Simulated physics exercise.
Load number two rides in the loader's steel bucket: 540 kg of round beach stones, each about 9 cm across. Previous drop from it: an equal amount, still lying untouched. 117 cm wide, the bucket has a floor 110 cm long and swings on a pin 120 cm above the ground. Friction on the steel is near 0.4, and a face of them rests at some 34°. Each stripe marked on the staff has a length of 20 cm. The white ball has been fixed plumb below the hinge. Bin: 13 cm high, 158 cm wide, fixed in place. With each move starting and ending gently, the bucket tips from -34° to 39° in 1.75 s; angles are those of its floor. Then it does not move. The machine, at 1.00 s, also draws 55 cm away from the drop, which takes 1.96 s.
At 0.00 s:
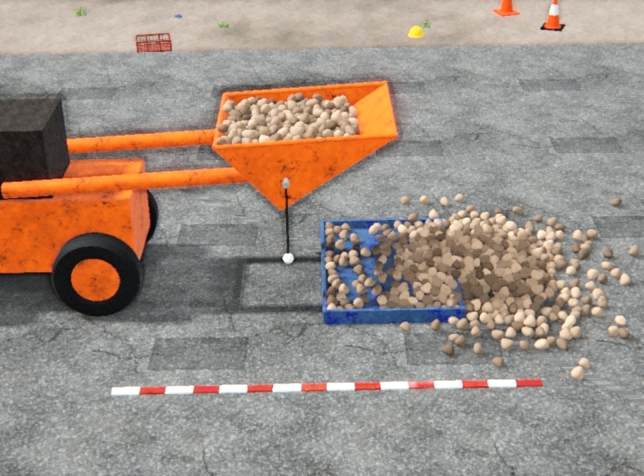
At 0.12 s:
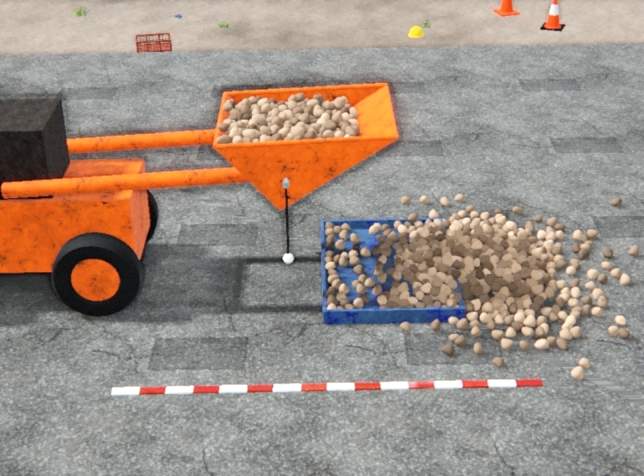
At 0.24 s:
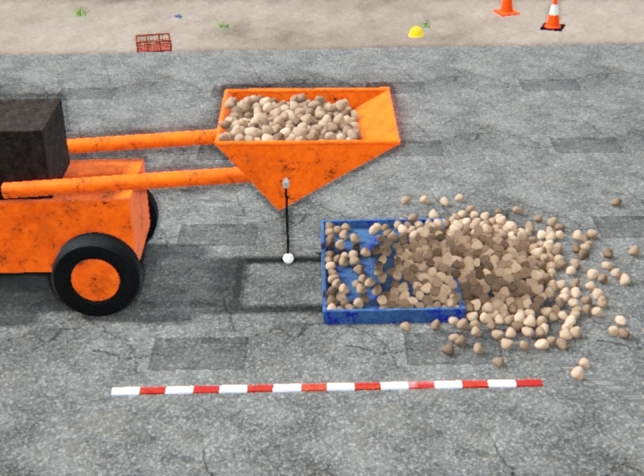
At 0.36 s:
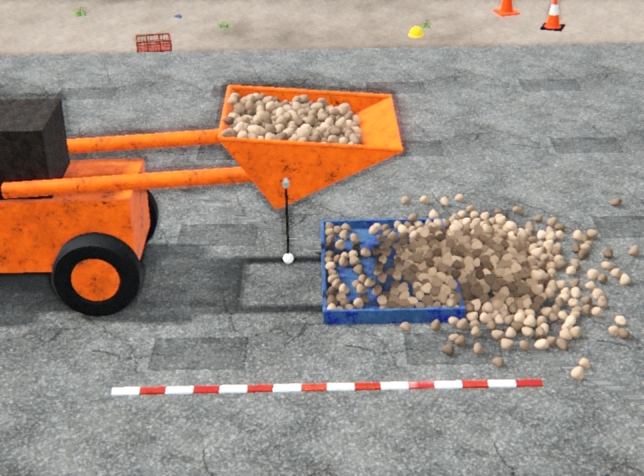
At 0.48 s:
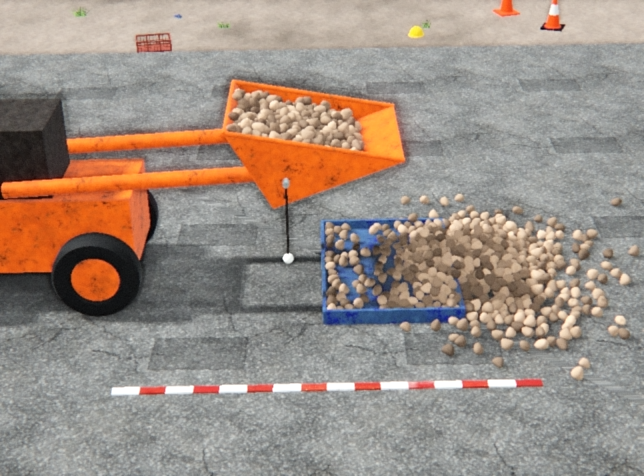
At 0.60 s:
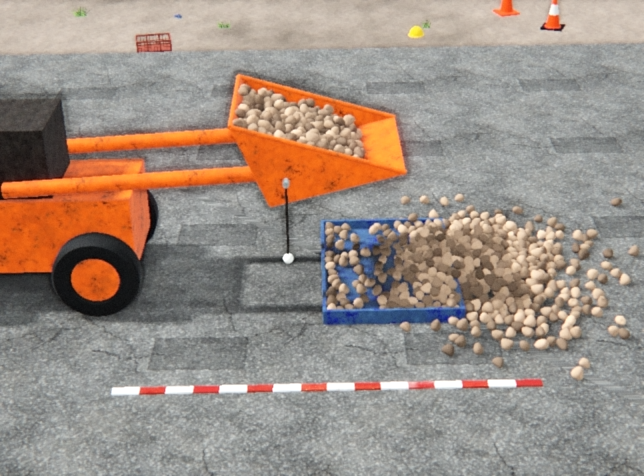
On a worn grey paved yard with a sandy strip and traffic cones behind, seen from above and to the side, the camera stays still. An orange loader with black wheels stands left, holding a stone-filled orange bucket above a blue bin and a pale brown heap, behind a red-and-white striped pole. The bucket slowly tilts clockwise, its right lip dipping as its stones shift slightly, while the heap lies still.
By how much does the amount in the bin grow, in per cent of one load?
About 83 per cent.
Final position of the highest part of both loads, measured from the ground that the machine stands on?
The top ends about 40 cm above the ground.
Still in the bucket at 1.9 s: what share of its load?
Close to 25 in a hundred.
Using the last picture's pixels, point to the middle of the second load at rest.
I'd say close to (380, 257).
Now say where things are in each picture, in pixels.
In the first picture, the bucket is at -34°, its lip at (397, 135); the top of the load is at (268, 105). The earlier load is highest near (456, 246), 20 cm above ground level, 32 % in the bin, 68 % beside or beyond the bin.
In the second picture, the bucket is at -33°, its lip at (398, 137); the top of the load is at (267, 106); the stones move at 0.1 m/s on average.
In the third picture, lip at (400, 142), floor tilted -30°, highest stones at (249, 104); the stones move at 0.1 m/s on average.
In the fourth picture, lip at (402, 150), floor tilted -26°, highest stones at (246, 102); the stones move at 0.2 m/s on average.
In the fifth picture, lip at (404, 160), floor tilted -21°, highest stones at (247, 99); the stones move at 0.3 m/s on average.
In the sixth picture, the bucket is at -14°, its lip at (406, 172); the top of the load is at (252, 96); the stones move at 0.3 m/s on average.
After 1.3 s the floor is at 27°; in per cent of one load, 98 in the bucket, 34 in the bin, 68 beside or beyond the bin; the foremost stones are past the picture's edge.
After 1.9 s the floor is at 39°; in per cent of one load, 26 in the bucket, 105 in the bin, 69 beside or beyond the bin; the foremost stones are past the picture's edge.
After 3.4 s the floor is at 39°; in per cent of one load, 0 in the bucket, 6 short of the bin, 115 in the bin, 79 beside or beyond the bin; the foremost stones are past the picture's edge.
After 6.2 s the floor is at 39°; in per cent of one load, 0 in the bucket, 6 short of the bin, 115 in the bin, 79 beside or beyond the bin; the foremost stones are past the picture's edge. Net gain in the bin, 83.
